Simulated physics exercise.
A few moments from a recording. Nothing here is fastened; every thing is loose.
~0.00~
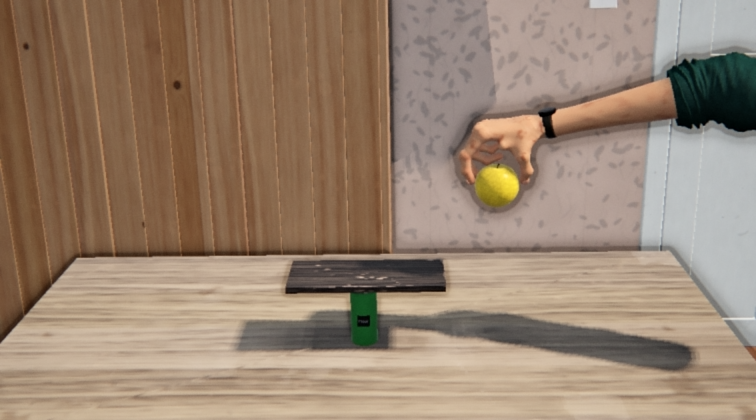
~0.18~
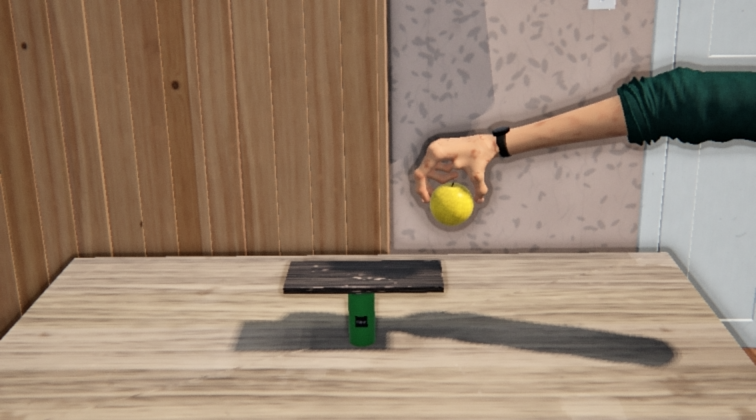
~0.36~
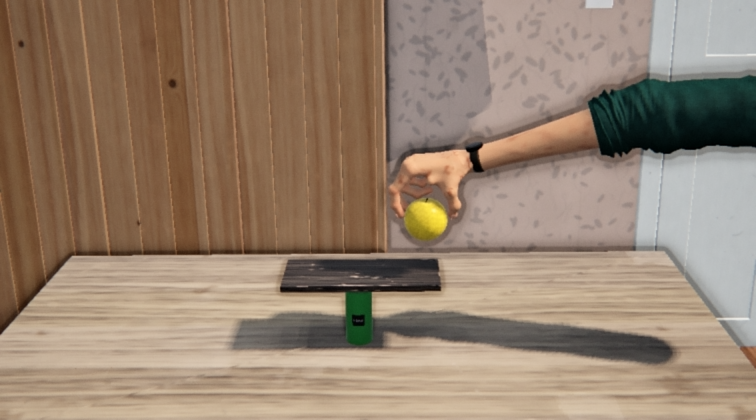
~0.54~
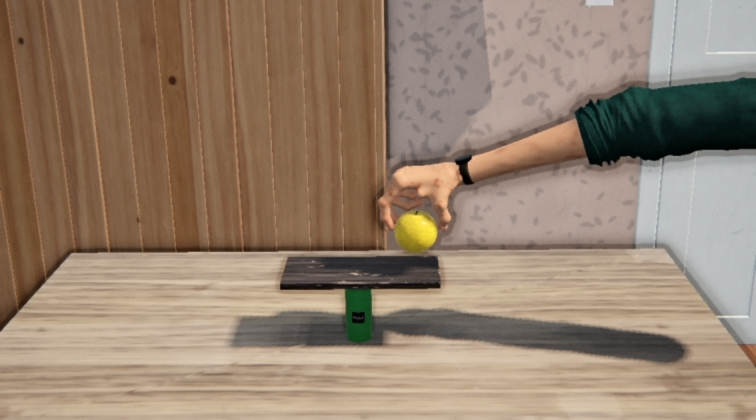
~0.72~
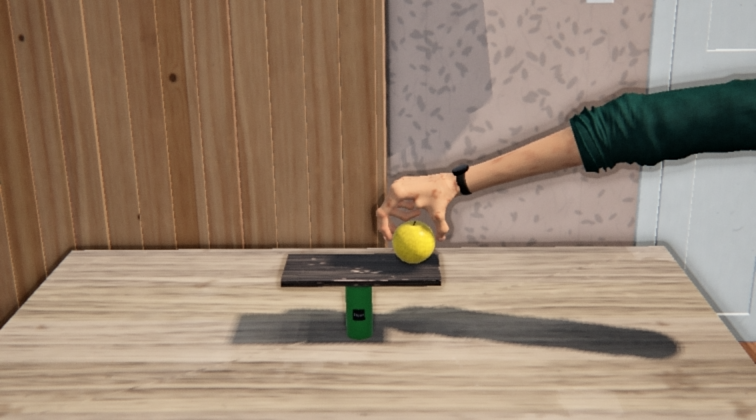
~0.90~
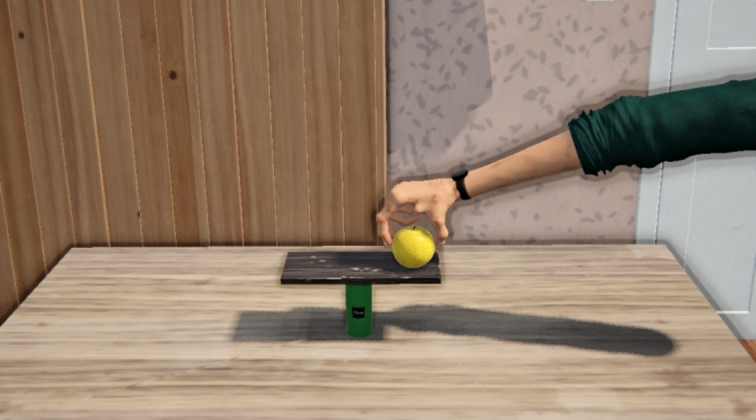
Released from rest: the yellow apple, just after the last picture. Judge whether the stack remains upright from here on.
The stack fails.
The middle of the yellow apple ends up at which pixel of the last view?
I'd point to roughly (503, 319).
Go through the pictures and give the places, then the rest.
On its way; yellow apple (497, 185); green shaker (364, 310), in the first frame.
On its way; yellow apple (452, 204); green shaker (362, 311), in the second frame.
On its way; yellow apple (426, 219); green shaker (359, 309), in the third frame.
On its way; yellow apple (416, 231); green shaker (359, 307), in the fourth frame.
On its way; yellow apple (413, 242); green shaker (359, 304), in the fifth frame.
In place under the hand; yellow apple (413, 247); green shaker (359, 302), in the sixth frame.
After 1.40 s, yellow apple now fallen; black board tipped 44° from how it was.
After 1.50 s, black board now fallen; green shaker slid a little.
After 1.60 s, green shaker slid about its own width.
After 1.70 s, green shaker slid well along.
At rest (2.0 s), fallen, yellow apple and black board; moved from the start, green shaker. Seen from the same camera at the end, yellow apple near (503, 319). The stack loses its balance.
